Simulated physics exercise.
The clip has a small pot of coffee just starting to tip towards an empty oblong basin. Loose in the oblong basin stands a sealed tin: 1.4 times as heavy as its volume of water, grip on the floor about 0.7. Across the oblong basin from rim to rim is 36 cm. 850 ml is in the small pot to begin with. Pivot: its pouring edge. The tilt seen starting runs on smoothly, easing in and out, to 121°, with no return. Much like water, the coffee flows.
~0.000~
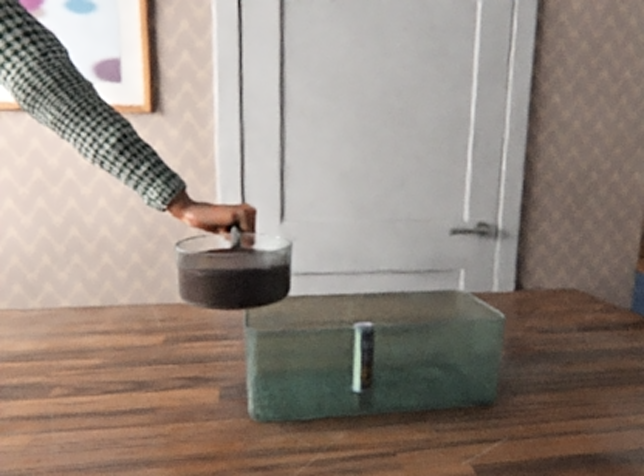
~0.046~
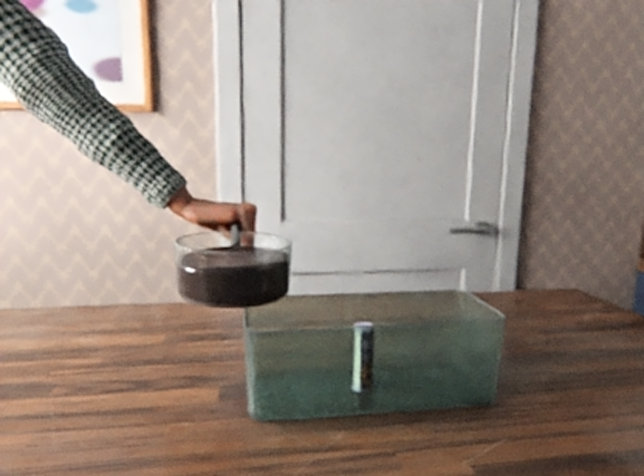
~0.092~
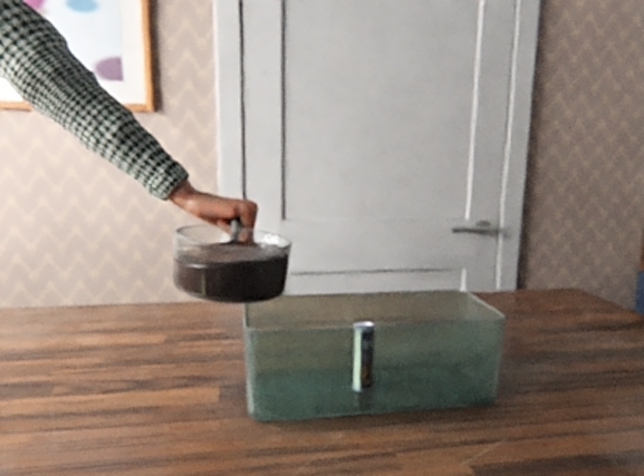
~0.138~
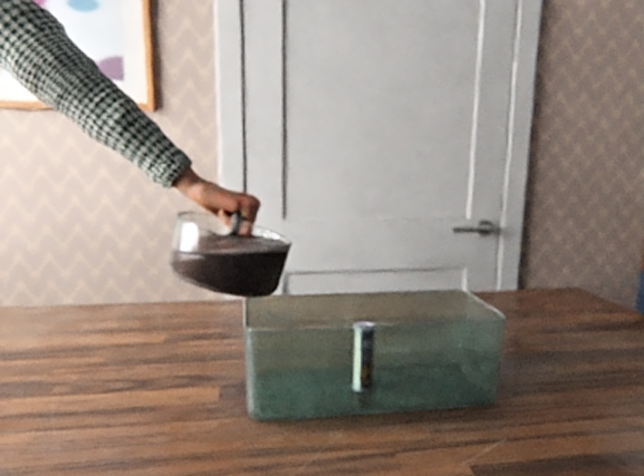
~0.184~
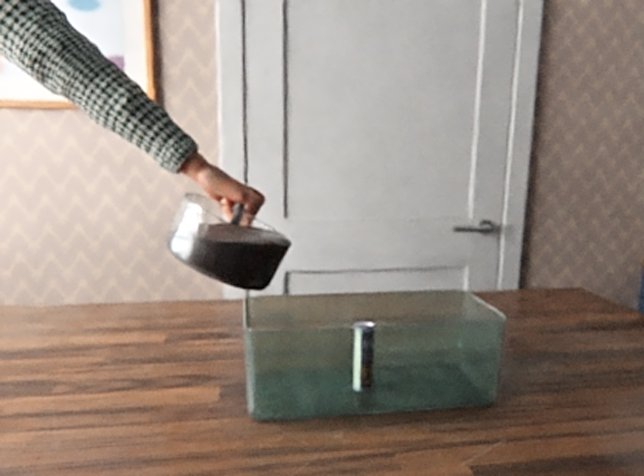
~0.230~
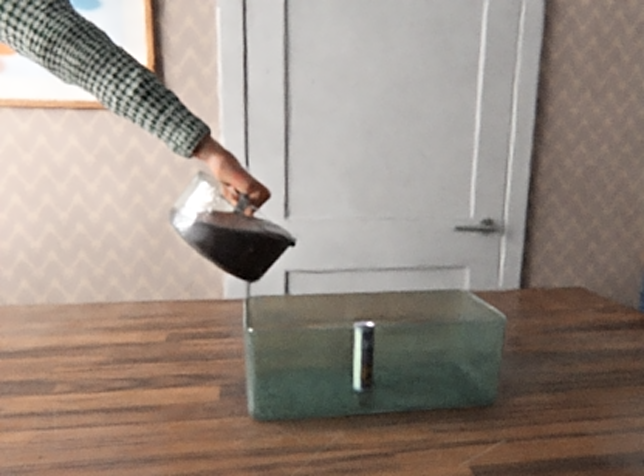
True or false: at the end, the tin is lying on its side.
False.
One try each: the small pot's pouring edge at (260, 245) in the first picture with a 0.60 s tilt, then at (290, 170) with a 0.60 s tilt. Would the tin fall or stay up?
First it tips over; then it stays on its base.
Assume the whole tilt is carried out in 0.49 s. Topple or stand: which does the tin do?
So the tin will hold steady.
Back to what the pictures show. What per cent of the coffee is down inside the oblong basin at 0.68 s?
Some 94 percent.
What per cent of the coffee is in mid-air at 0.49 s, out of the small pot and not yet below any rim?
Some 60 % is the figure.
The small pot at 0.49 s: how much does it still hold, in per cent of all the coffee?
Still held: Roughly 26 % of the total.
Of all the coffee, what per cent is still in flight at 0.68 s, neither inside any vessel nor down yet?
Near 6 per cent, I'd say.
After 0.49 s the tilt is 111° and 26 per cent is still to pour; the tin stands where it began.
After 0.68 s the tilt is 121° and 1 per cent is still to pour; the tin stands where it began.
After 0.88 s the tilt is 121° and 0 per cent is still to pour; the tin leans 6°.
After 1.10 s the tilt is 121° and 0 per cent is still to pour; the tin leans 6°.
In the end the tin stands where it began.
